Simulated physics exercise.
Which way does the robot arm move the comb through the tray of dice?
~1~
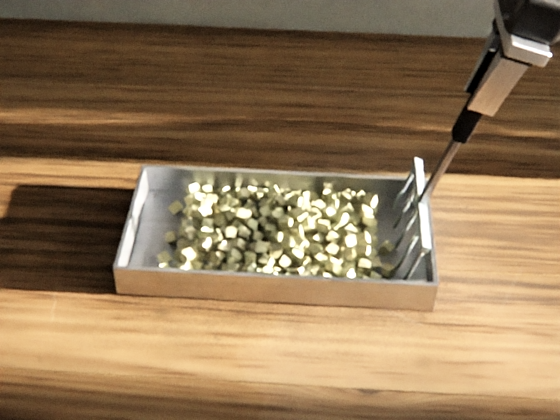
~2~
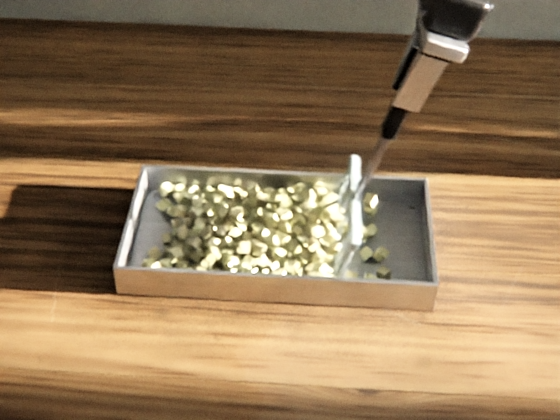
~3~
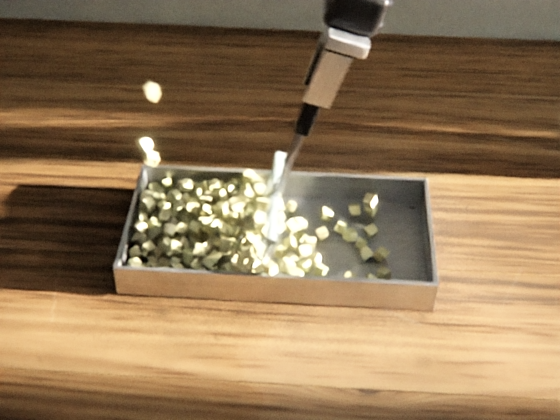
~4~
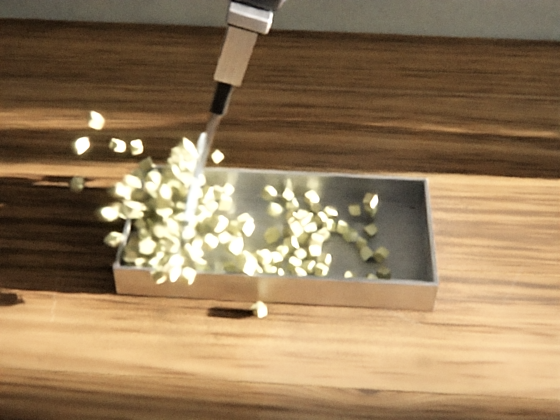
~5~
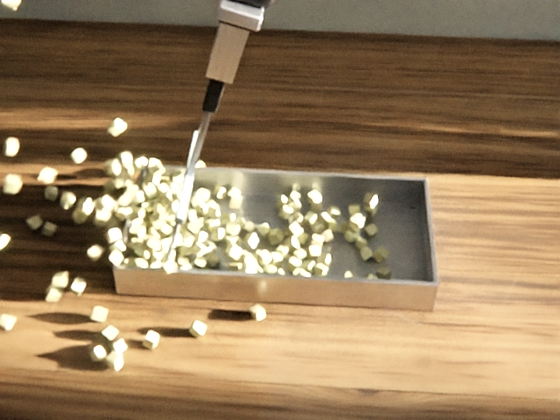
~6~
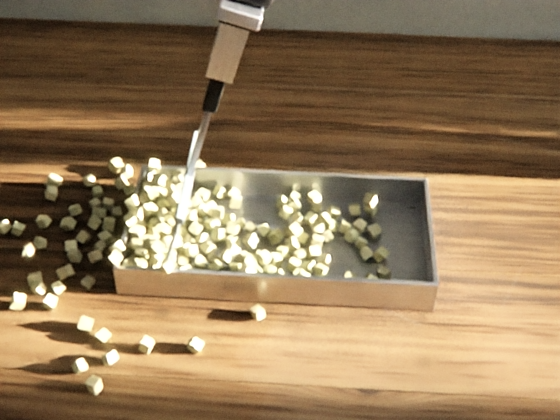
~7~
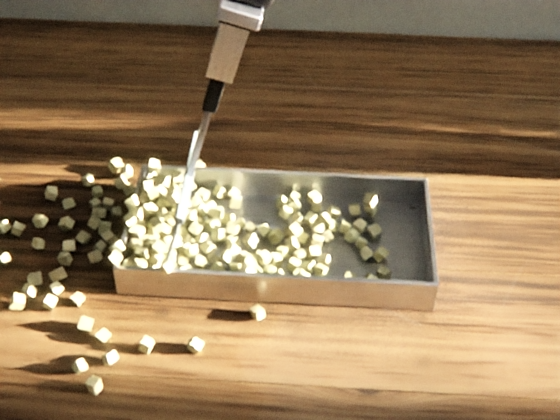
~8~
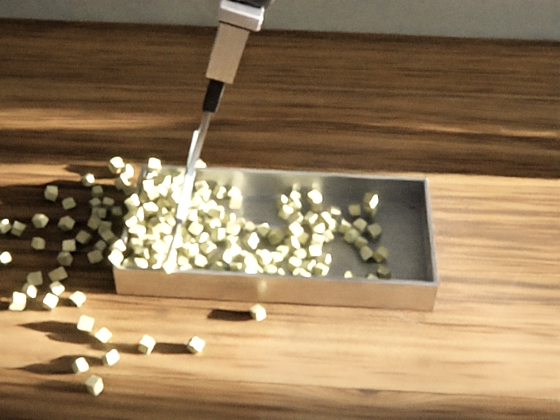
It moves the comb to the left, pushing the dice towards the left end of the tray.
